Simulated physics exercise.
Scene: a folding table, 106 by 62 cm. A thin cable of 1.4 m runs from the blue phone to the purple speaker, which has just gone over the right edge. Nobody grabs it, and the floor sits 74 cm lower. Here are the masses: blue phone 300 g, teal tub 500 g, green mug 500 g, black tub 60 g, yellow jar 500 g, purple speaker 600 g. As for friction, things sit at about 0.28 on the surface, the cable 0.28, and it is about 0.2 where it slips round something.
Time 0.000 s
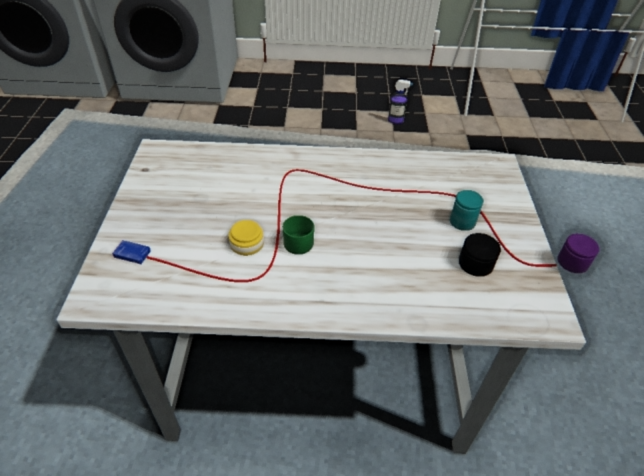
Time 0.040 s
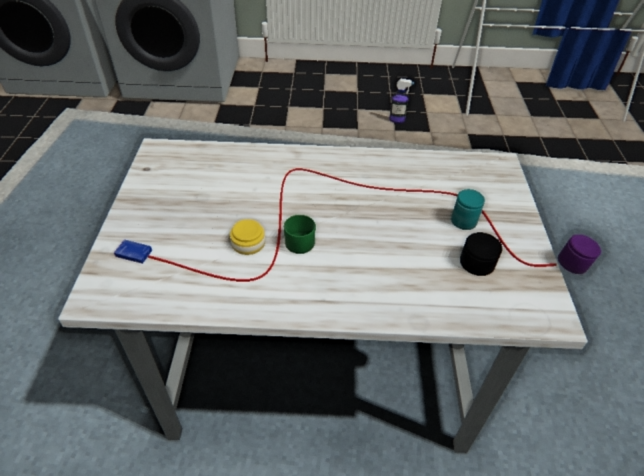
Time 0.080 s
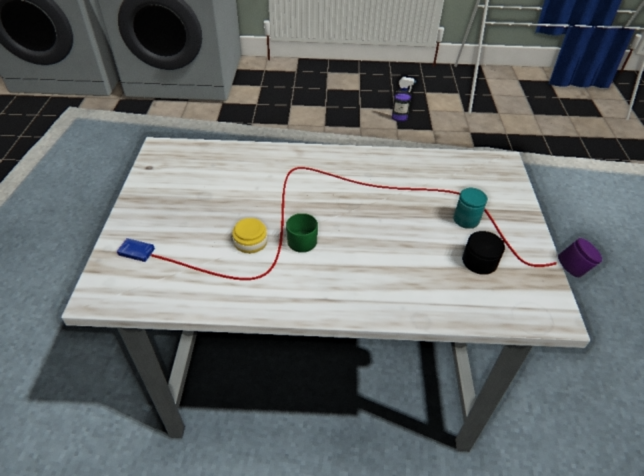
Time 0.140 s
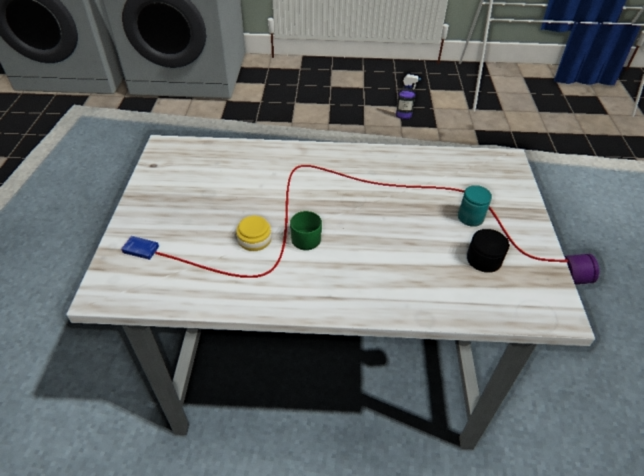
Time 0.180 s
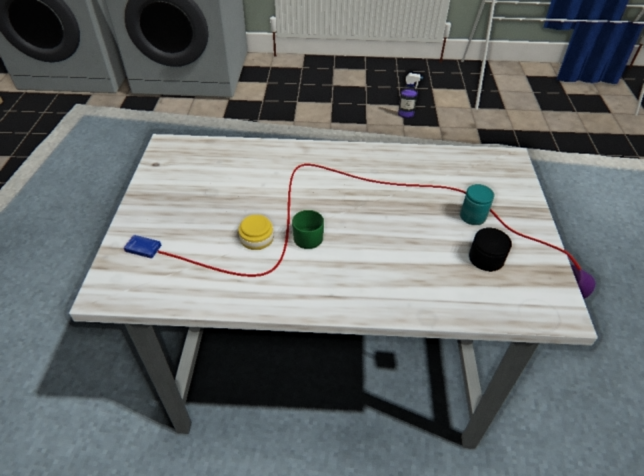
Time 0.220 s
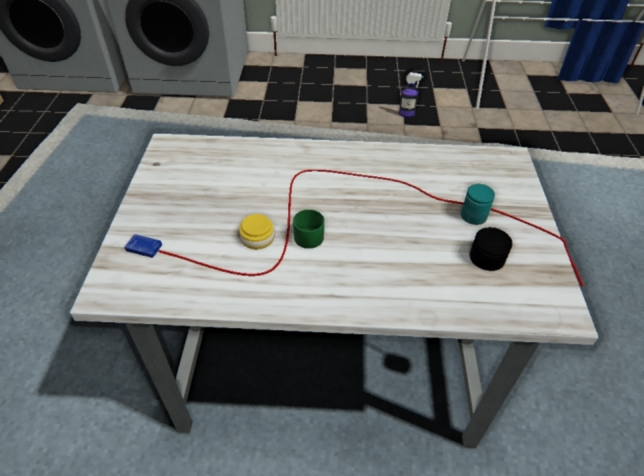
Laundry room table with tubs, jar and mug, purple speaker tipping off the right edge, dropping from sight and pulling red cable.
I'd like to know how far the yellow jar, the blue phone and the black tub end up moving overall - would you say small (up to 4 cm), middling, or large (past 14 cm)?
I would say the yellow jar moves a middling distance, the blue phone moves a large distance, the black tub moves a small distance.
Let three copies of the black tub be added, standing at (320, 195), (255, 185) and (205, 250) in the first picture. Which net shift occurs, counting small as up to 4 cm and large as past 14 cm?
Big, slight, then moderate.
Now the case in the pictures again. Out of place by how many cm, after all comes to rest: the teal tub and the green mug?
Final offset from start: Teal tub = 8 cm, green mug = 15 cm.
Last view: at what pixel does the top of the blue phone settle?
The top finishes roughly at pixel (304, 229) of the last view.
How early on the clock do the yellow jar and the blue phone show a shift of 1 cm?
Yellow jar 0.44 s; blue phone 0.40 s, roughly.
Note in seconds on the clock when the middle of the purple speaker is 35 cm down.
Roughly 0.32 s.
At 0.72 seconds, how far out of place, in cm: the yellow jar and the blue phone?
I'd say the yellow jar is some 6 cm out, the blue phone some 35 cm.
After 0.5 s, the cable's tail end at (199, 245); blue phone 8 cm off its start, yellow jar 3 cm off its start, purple speaker over the edge.
After 0.7 s, the cable's tail end at (318, 237); blue phone 36 cm off its start, yellow jar 7 cm off its start, black tub 1 cm off its start.
After 1.0 s, the cable's tail end at (321, 235); blue phone 36 cm off its start at (304, 229), yellow jar 7 cm off its start at (255, 203), black tub 1 cm off its start at (495, 243).
After 1.2 s, the cable's tail end at (321, 235); blue phone 36 cm off its start, yellow jar 7 cm off its start, black tub 1 cm off its start.
After 2.4 s, the cable's tail end at (321, 235); blue phone 36 cm off its start at (304, 229), yellow jar 7 cm off its start at (255, 203), black tub 1 cm off its start at (495, 243), green mug 14 cm off its start at (366, 240).
